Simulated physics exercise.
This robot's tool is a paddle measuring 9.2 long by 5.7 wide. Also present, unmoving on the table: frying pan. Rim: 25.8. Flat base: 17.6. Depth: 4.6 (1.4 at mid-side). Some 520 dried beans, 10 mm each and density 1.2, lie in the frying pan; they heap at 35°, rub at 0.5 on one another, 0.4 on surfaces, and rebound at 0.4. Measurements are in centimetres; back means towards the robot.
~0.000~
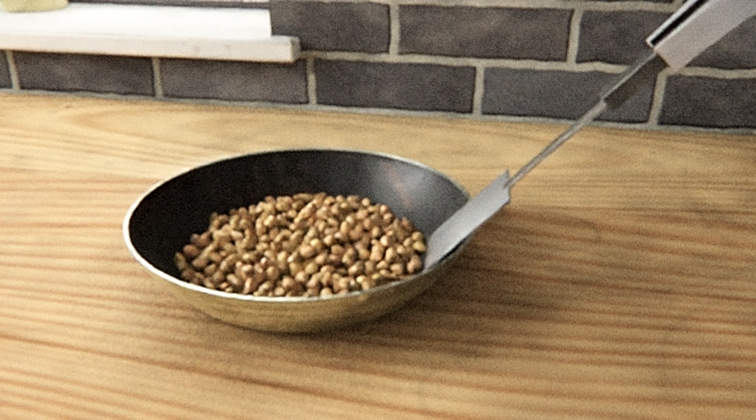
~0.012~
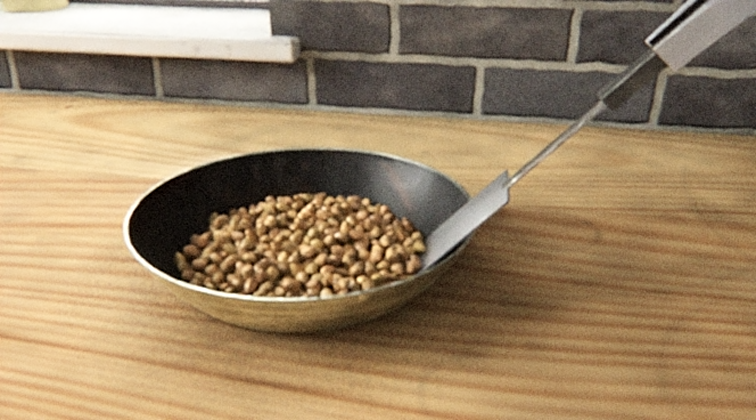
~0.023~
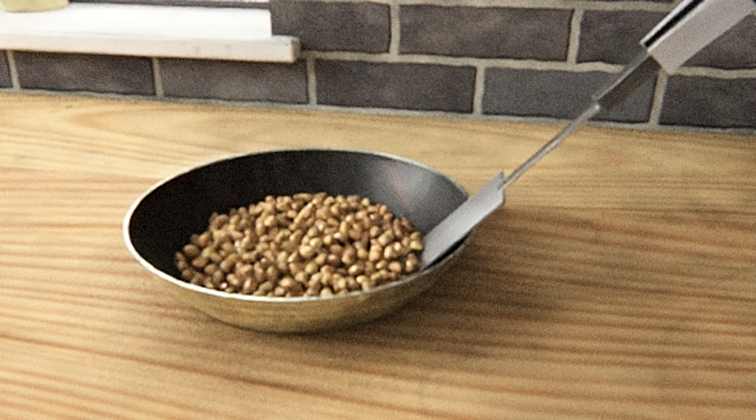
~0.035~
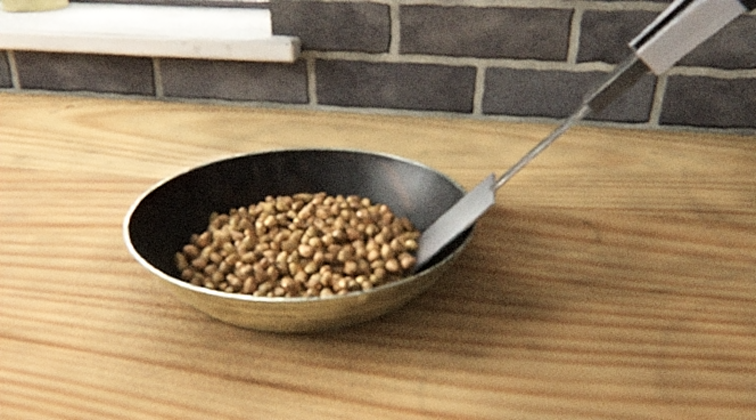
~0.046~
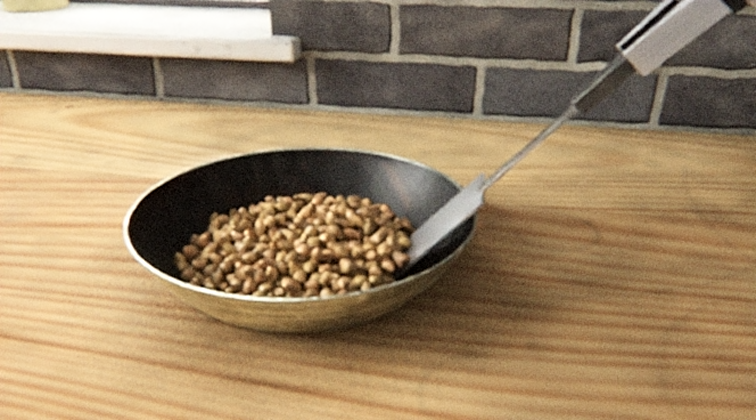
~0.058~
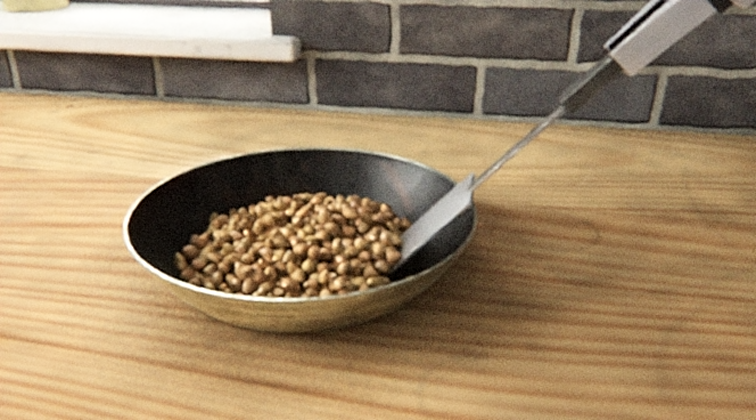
A wooden countertop stretches before a dark grey brick wall with pale mortar, seen from slightly above by a still camera, with part of a white ledge at upper left. A round frying pan, black inside and golden outside, holds a heap of brown beans, and a grey metal paddle slants in from upper right. The paddle slides slowly a short way left against the heap's right edge, barely shifting the beans, while the pan stays still.
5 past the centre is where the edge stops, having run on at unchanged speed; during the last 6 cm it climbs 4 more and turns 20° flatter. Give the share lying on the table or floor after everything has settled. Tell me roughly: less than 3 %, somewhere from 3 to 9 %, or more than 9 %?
Less than 3 %.
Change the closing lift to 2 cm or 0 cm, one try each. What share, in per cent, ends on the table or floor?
Result, in order: Approx. 0 % and 0 %.
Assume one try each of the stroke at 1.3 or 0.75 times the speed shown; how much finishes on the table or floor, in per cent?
Roughly 0 percent for the first try, 0 percent for the second.
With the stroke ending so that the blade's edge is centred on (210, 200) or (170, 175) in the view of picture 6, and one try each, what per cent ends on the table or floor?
I'd say some 0 per cent, then some 15 per cent.
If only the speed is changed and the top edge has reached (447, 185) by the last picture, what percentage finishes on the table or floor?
That share would be some 5 percent.
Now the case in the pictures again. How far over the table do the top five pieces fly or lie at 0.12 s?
4 cm.
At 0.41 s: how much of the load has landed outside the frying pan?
About 0 per cent.
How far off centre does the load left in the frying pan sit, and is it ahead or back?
It sits near 3.0 centimetres ahead of centre.
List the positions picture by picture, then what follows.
Paddle top edge at (509, 184), sloping 48°; upper third of the load around (312, 236), from x 180 to 420, top at y 200; 523 in the frying pan, in the first frame.
Paddle top edge at (508, 184), sloping 48°; upper third of the load around (312, 236), from x 180 to 420, top at y 200, in the second frame.
Paddle top edge at (504, 186), sloping 48°; upper third of the load around (315, 237), from x 180 to 420, top at y 200, in the third frame.
Paddle top edge at (495, 187), sloping 48°; upper third of the load around (318, 236), from x 180 to 420, top at y 200, in the fourth frame.
Paddle top edge at (484, 188), sloping 48°; upper third of the load around (322, 235), from x 180 to 420, top at y 200, in the fifth frame.
Paddle top edge at (473, 187), sloping 48°; upper third of the load around (318, 234), from x 180 to 415, top at y 200; 523 in the frying pan, in the sixth frame.
By 0.12 s, sloping 48°, highest piece 4 above the table; 523 in the frying pan.
By 0.18 s, sloping 39°, highest piece 5 above the table; 523 in the frying pan.
By 0.41 s, sloping 28°, highest piece 4 above the table; 523 in the frying pan.
By 1.46 s, sloping 28°, highest piece 4 above the table; 523 in the frying pan.
Final count, 523 in the frying pan. That is 0 % on the table or floor.
